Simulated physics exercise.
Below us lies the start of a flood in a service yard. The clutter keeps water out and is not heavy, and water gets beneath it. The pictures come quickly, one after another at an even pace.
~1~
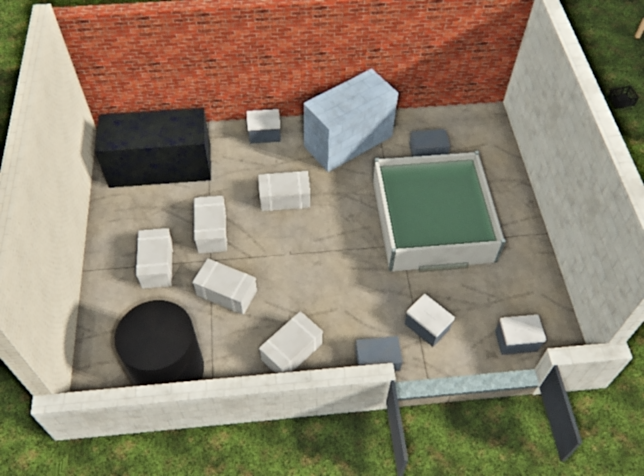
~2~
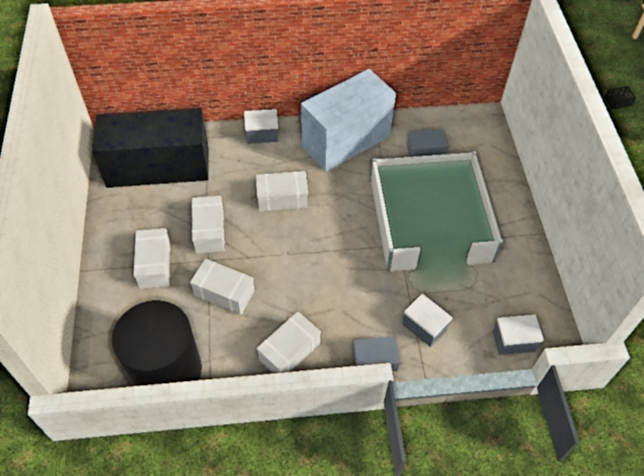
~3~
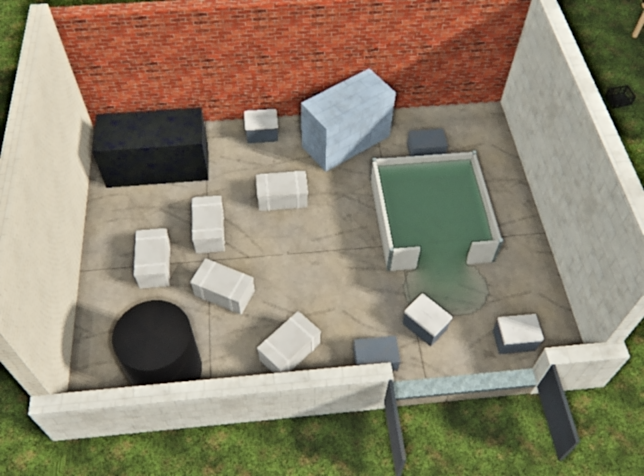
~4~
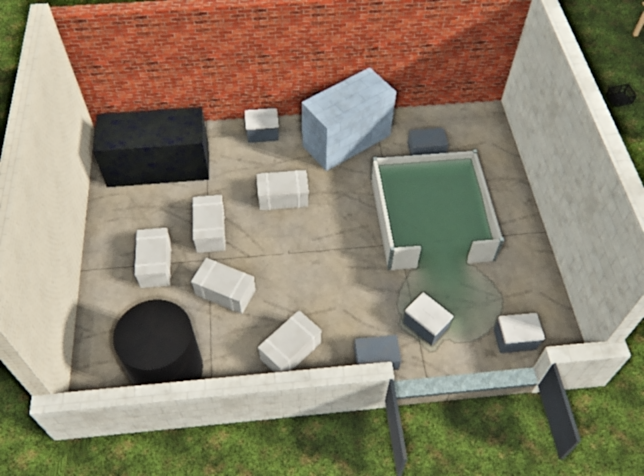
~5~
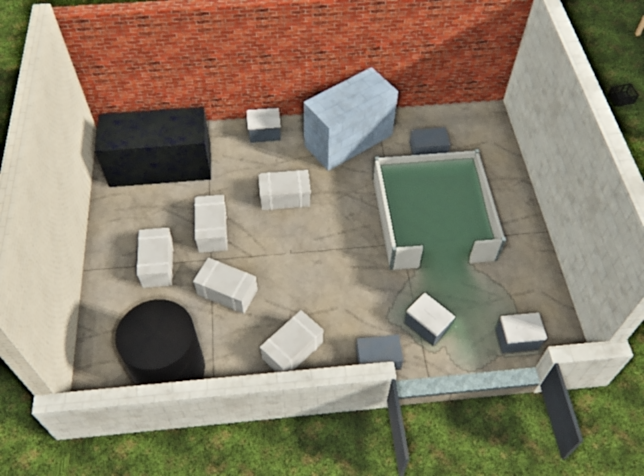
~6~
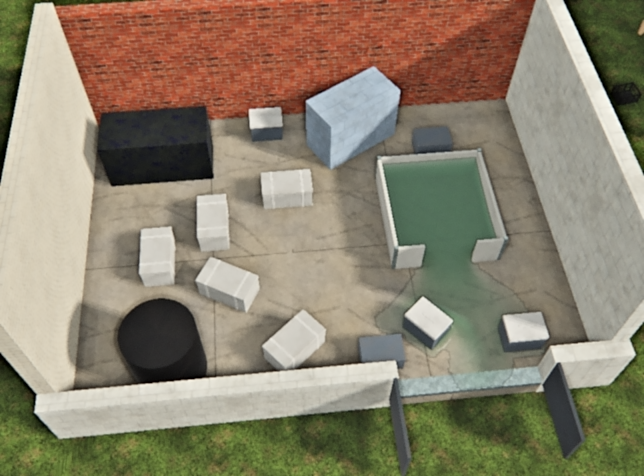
Green water spreads from an opening in the front of a pale-walled tank at the right of a paved yard, seen from high above. White boxes are scattered left and centre, with a black block and black cylinder at left, a pale blue block by the red brick back wall, and open grey gates at the front. The water fans thinly around the nearby grey-and-white box towards the gateway, while the boxes barely move and the view sways slightly.
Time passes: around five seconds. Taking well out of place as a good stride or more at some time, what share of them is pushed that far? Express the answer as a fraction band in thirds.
Fraction band: Less than 1/3.
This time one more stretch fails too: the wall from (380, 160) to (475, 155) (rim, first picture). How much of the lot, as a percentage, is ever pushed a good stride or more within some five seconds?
I'd say around 10 per cent.
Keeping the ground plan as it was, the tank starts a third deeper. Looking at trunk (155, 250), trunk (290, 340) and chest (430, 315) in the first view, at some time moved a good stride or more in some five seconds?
Not beyond that, then not beyond that, then beyond that.
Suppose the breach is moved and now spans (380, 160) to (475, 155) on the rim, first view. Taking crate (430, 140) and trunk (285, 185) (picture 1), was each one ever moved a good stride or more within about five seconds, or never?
Covered that distance; fell short of it.
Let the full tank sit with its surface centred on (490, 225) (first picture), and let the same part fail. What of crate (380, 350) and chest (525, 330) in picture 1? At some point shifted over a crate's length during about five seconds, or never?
Respectively: Lacked the distance and got displaced that much.
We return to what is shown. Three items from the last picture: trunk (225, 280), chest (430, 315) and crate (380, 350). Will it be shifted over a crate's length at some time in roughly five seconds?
Going through them in order: First kept nearby, second got well clear, third kept nearby.
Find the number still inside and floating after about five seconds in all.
My tally gives 1.
A moment on, 0 of 10 are well off their spots; 0 afloat.
Next, 1 of 10 are well off their spots; 0 afloat.
Later, 1 of 10 are well off their spots; 0 afloat.
In the end, 1 of 10 are well off their spots, and 1 have been at some point; 1 afloat.
